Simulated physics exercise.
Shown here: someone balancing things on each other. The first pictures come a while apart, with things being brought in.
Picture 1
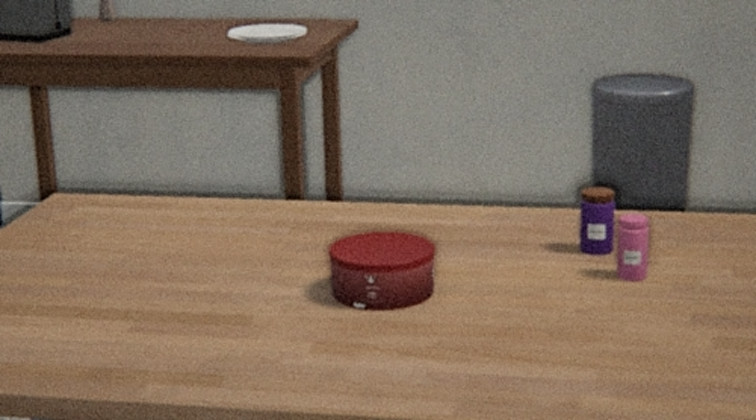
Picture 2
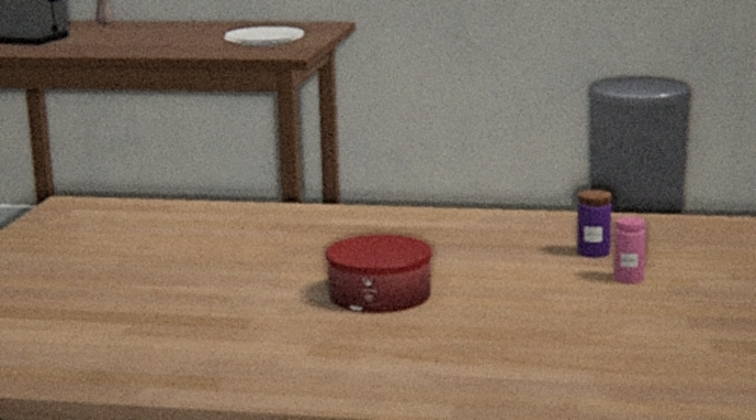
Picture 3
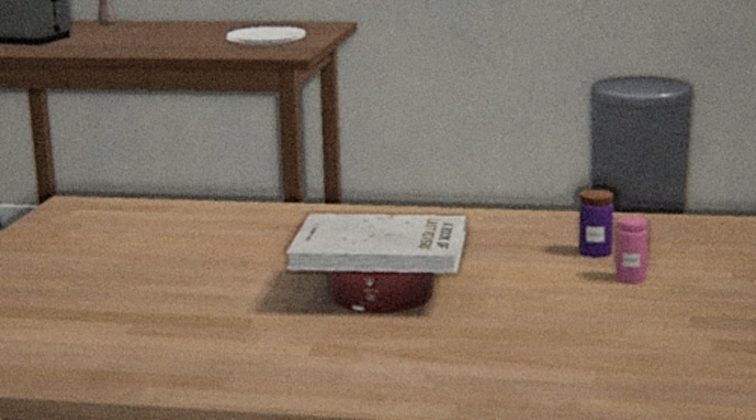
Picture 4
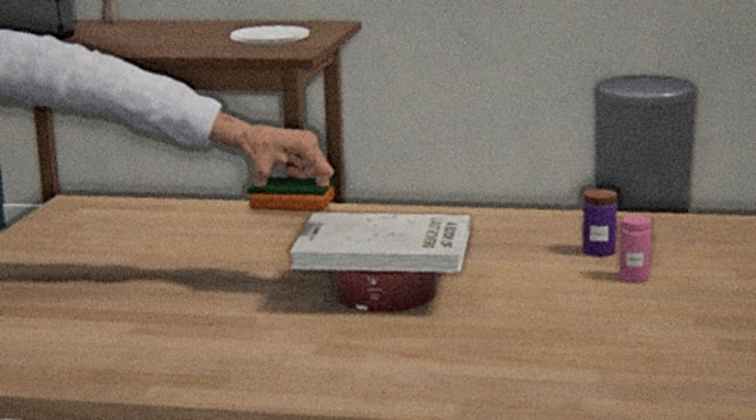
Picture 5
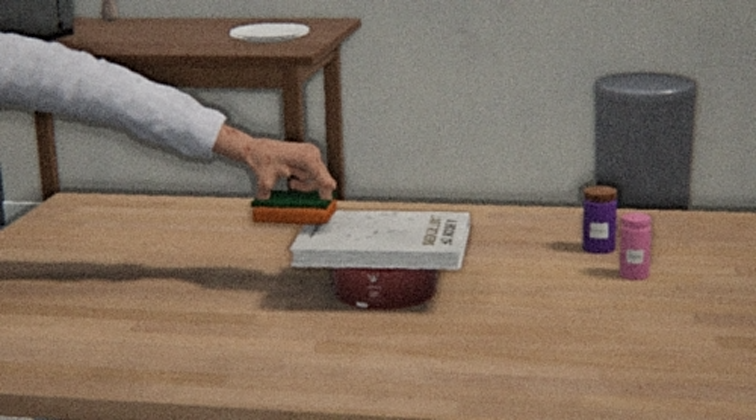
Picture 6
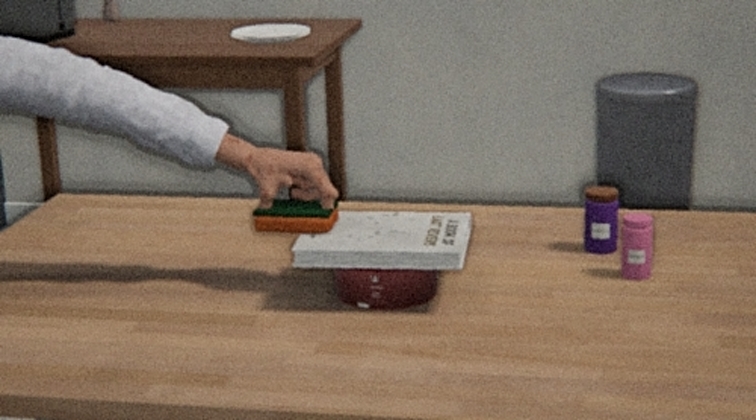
We see a round red container on a wooden table near purple and pink shakers, then a white book lying on top of it. A hand holding an orange and green sponge lowers it slightly at the book's left edge.
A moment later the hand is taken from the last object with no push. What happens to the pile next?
Not safe.
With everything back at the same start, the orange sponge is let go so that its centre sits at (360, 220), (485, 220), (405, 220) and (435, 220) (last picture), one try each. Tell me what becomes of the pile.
Result per case: First still standing, second toppled, third still standing, fourth still standing.
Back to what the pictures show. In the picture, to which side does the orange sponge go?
It goes to the left.
Then, 0.30 s on from there, orange sponge now fallen.
Then, 0.50 s on from there, things are still on the move.
In the end, fallen, orange sponge; the other 4 unmoved. At the end, from the last picture's camera, orange sponge near (222, 275). The pile gives way.
